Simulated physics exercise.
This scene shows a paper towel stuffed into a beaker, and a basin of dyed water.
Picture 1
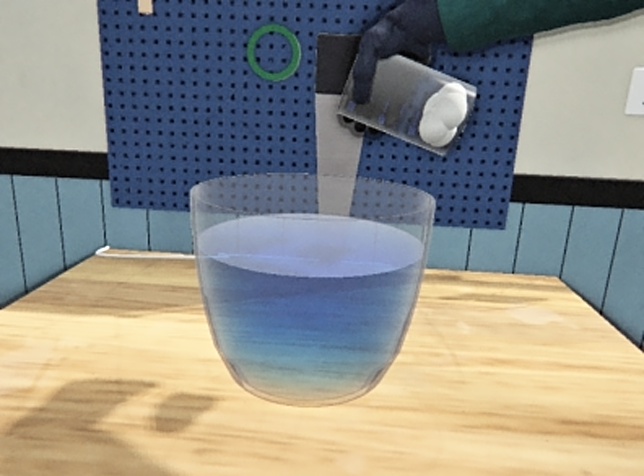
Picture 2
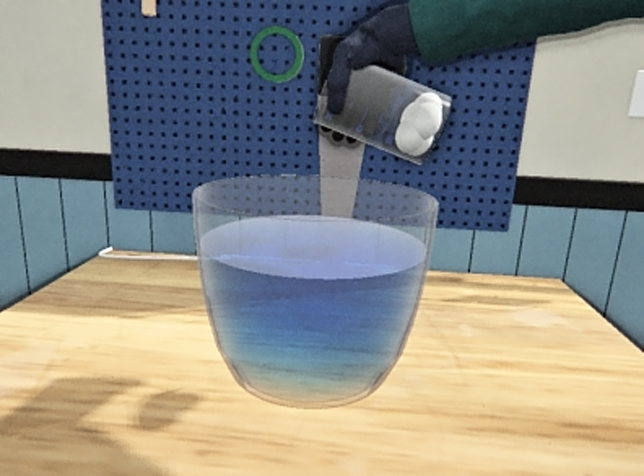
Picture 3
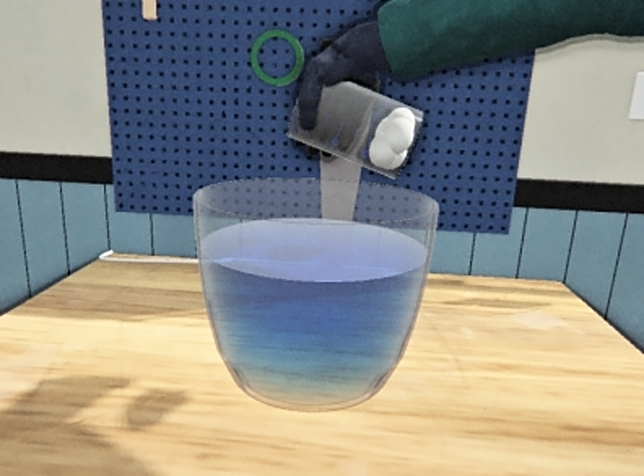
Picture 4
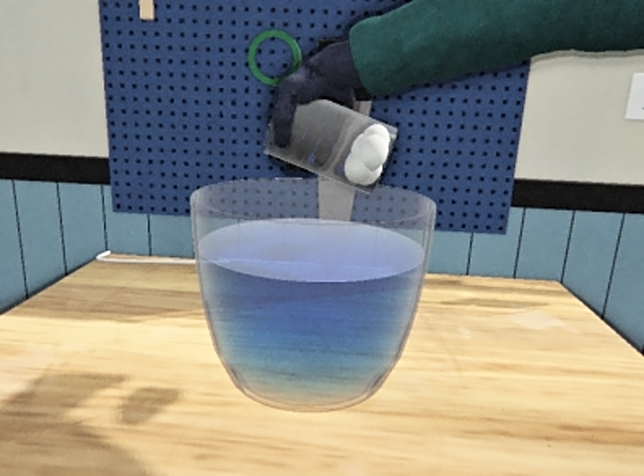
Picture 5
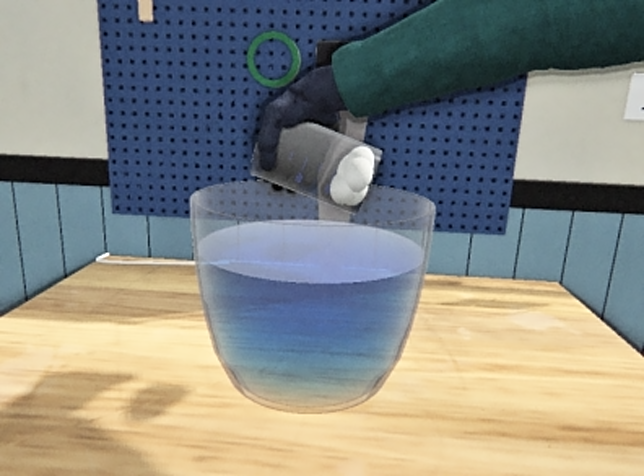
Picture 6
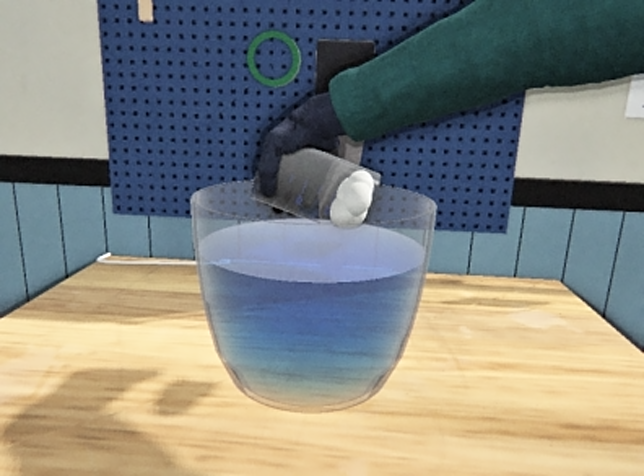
The video shows a gloved hand holding a clear beaker tilted on its side, with white wadded material at its open end, moving it left and lowering it from above a transparent basin of blue water to just over the surface.
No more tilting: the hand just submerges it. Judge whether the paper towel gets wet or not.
Wet.
A moment on, the beaker enters the dyed water.
Further on, dyed water pours in as the air escapes.
When it is over, the beaker is under, flooded, and the paper towel is wet.
